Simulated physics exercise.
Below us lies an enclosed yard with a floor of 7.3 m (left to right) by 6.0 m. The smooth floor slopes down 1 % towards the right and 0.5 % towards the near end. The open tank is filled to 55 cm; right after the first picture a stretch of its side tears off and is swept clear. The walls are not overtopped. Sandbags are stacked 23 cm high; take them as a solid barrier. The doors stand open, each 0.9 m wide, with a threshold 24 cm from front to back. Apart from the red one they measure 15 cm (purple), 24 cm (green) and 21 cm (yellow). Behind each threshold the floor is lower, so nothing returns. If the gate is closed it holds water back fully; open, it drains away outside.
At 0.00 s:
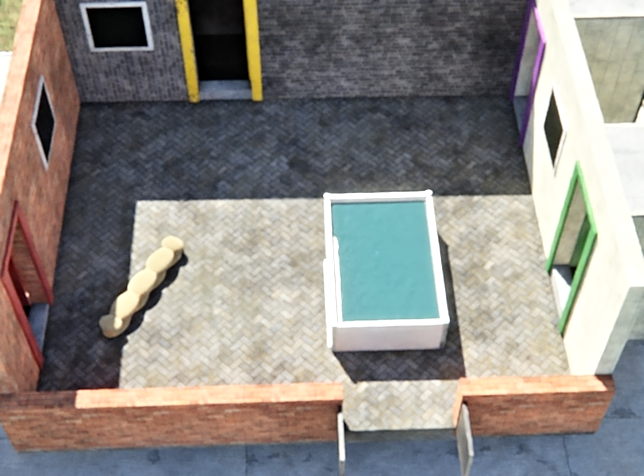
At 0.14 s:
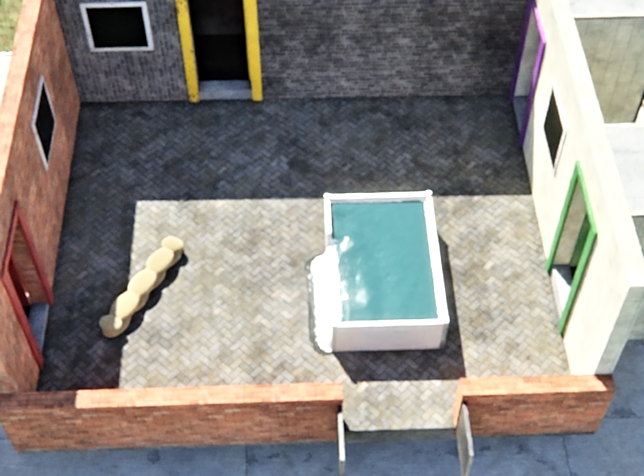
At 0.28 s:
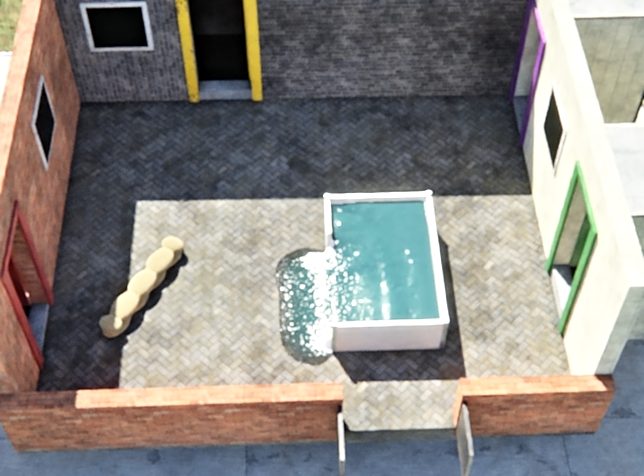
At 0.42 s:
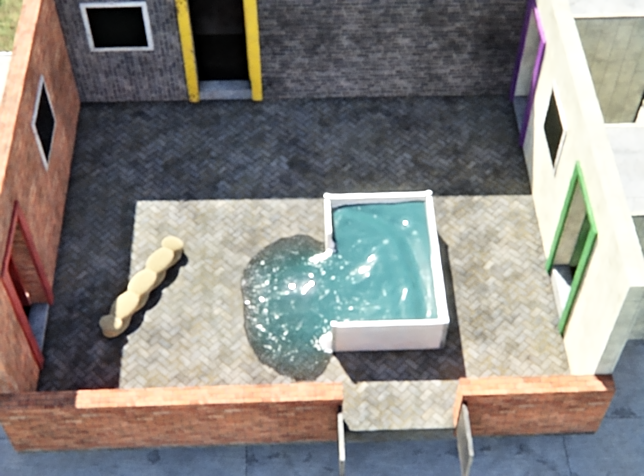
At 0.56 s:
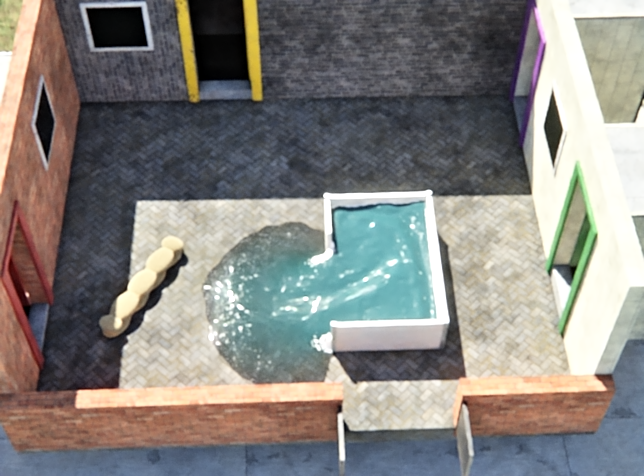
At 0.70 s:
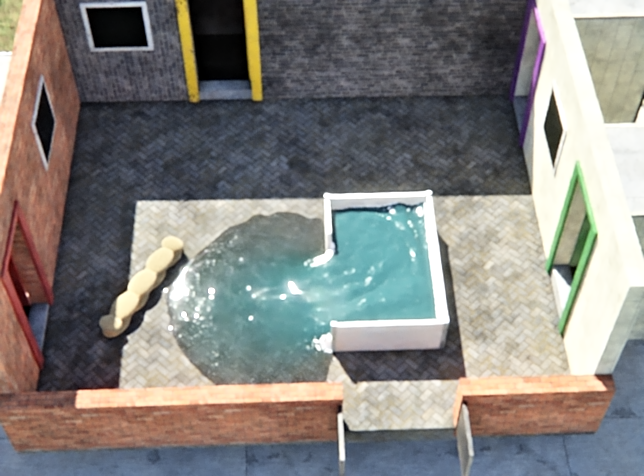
We see a walled yard with an open tank of still water and a row of sandbags; the tank's left side gives way, and water pours through the gap, spreading leftward across the paved floor in a widening, glinting pool.
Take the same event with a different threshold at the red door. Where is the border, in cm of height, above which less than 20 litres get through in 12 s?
About 8.5 cm.
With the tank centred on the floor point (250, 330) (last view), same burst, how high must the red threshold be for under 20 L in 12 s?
Some 20 cm.
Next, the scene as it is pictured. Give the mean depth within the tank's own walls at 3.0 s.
Some 17 cm.
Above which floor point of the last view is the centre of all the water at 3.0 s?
At about (228, 319).
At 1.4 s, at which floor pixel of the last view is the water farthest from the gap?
At about (55, 363).
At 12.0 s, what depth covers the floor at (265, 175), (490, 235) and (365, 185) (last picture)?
About 4, 5 and 3 cm.
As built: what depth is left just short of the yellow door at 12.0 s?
Some 3.0 cm.
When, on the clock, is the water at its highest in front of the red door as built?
Around 4.0 s.
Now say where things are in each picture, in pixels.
Still water, 55 cm deep, in the open tank at (383, 260); the red door at (29, 291) is dry, in the first picture.
The front is at (313, 292), 0.3 m from the gap at (333, 294); 0.3 m2 of floor is wet, 55 cm left at the back, in the second picture.
The gap is at (333, 296), the front 0.7 m out at (285, 328); the back of the open tank holds 55 cm, in the third picture.
The gap is at (333, 296), the front 1.2 m out at (247, 291); the back of the open tank holds 53 cm, in the fourth picture.
The front is at (210, 295), 1.8 m from the gap at (333, 297); 3.6 m2 of floor is wet, 46 cm left at the back, in the fifth picture.
The gap is at (333, 296), the front 2.3 m out at (172, 299); the back of the open tank holds 48 cm; 1.8 m in a straight line remain to the red door at (29, 291), in the sixth picture.
After 1.4 s water covers 25 % of the floor, deepest (30 cm) near (137, 318); it has not reached the red door.
After 3.0 s water covers 35 % of the floor, deepest (31 cm) near (32, 423); 12 cm at the red door, 1 litre in over its 8 cm threshold.
After 12.0 s water covers 95 % of the floor, deepest (10 cm) near (513, 126); 1 cm at the red door, 25 litres in over its 8 cm threshold.
At the red door as built, the water arrived by 2.1 s and peaked near 12 cm at 4.0 s.
With a threshold of 7 cm, 34 litres would have come in within the 12 s; with 10.5 cm, 9 litres. So under 20 litres takes about 8.5 cm.
